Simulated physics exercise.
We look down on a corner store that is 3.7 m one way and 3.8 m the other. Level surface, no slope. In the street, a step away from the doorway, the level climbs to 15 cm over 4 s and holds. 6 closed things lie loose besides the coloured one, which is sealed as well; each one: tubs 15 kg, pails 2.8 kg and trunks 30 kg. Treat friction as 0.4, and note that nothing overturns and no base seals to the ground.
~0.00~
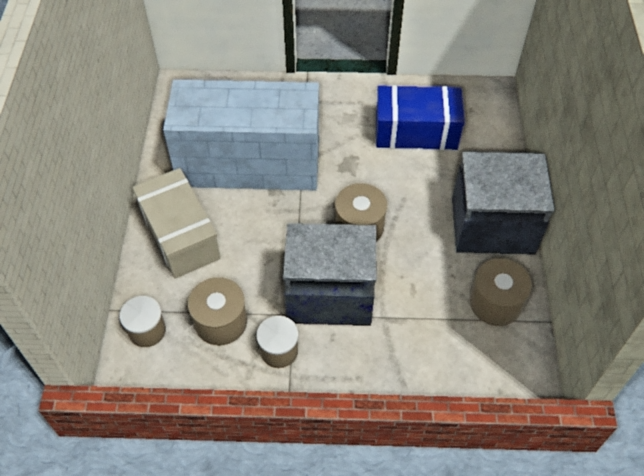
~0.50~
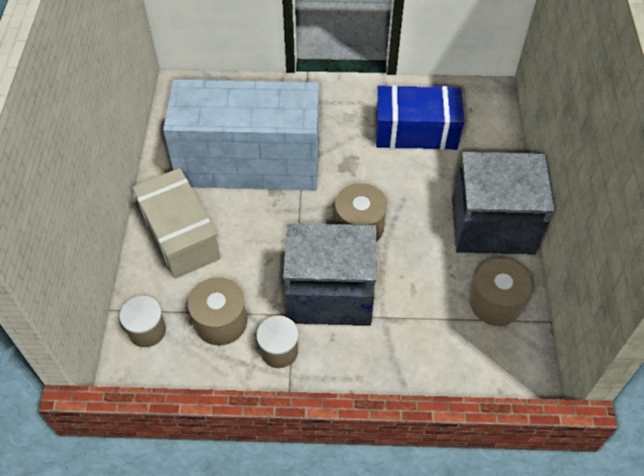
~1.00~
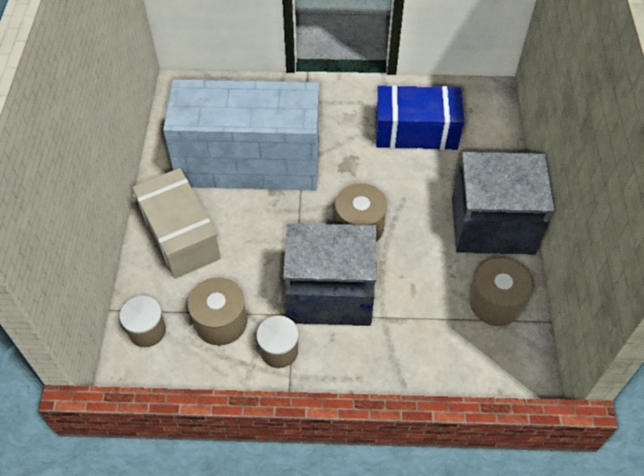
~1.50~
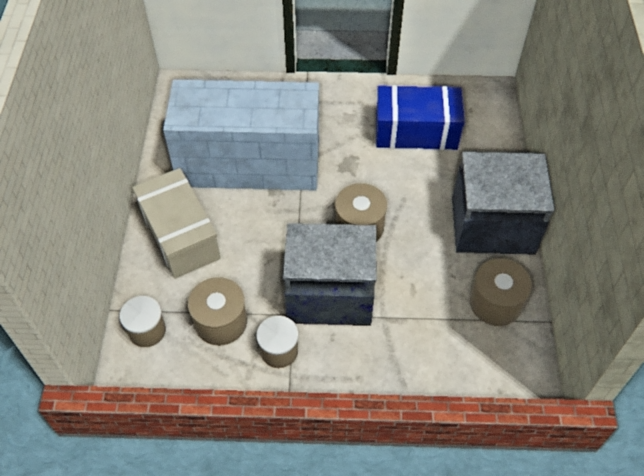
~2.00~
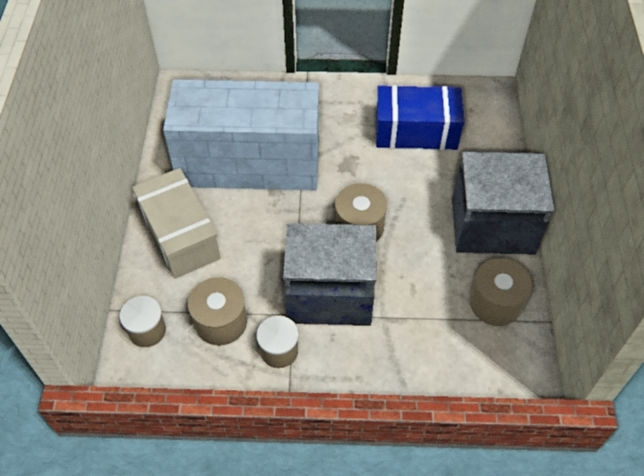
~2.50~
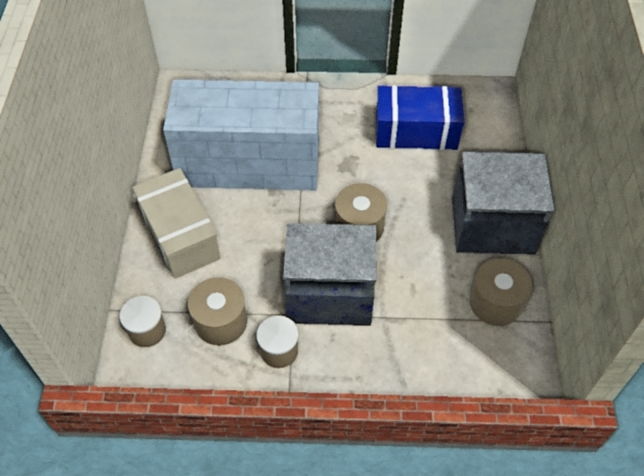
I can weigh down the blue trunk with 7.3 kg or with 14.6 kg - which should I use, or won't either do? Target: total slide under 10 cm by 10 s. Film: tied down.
Go with neither; both fall short.
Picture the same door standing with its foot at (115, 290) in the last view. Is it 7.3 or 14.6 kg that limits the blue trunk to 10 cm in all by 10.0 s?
Outcome - the lighter pick works.
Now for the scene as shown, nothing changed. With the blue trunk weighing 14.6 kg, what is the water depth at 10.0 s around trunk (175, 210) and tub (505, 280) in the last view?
Depth approx. 5 cm / 4 cm.
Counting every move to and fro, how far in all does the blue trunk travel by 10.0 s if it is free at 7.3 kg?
Around 200 cm in total.
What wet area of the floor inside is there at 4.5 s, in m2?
Some 3.0 m2 of it.
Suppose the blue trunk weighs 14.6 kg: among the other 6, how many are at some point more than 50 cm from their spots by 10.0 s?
By my tally, 0.
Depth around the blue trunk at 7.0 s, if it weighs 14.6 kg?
Depth: Approx. 4 cm.
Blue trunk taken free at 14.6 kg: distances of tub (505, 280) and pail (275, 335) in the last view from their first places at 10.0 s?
0 cm, 0 cm.
After 3.5 s the blue trunk would be 0 cm from its start with 7.3 kg and 0 cm from its start with 14.6 kg; 1 cm of water round it then.
After 4.5 s the blue trunk would be 21 cm from its start with 7.3 kg and 5 cm from its start with 14.6 kg; 3 cm of water round it then.
After 7.0 s the blue trunk would be 77 cm from its start with 7.3 kg and 71 cm from its start with 14.6 kg; 4 cm of water round it then.
After 10.0 s the blue trunk would be 66 cm from its start with 7.3 kg and 64 cm from its start with 14.6 kg; 5 cm of water round it then.
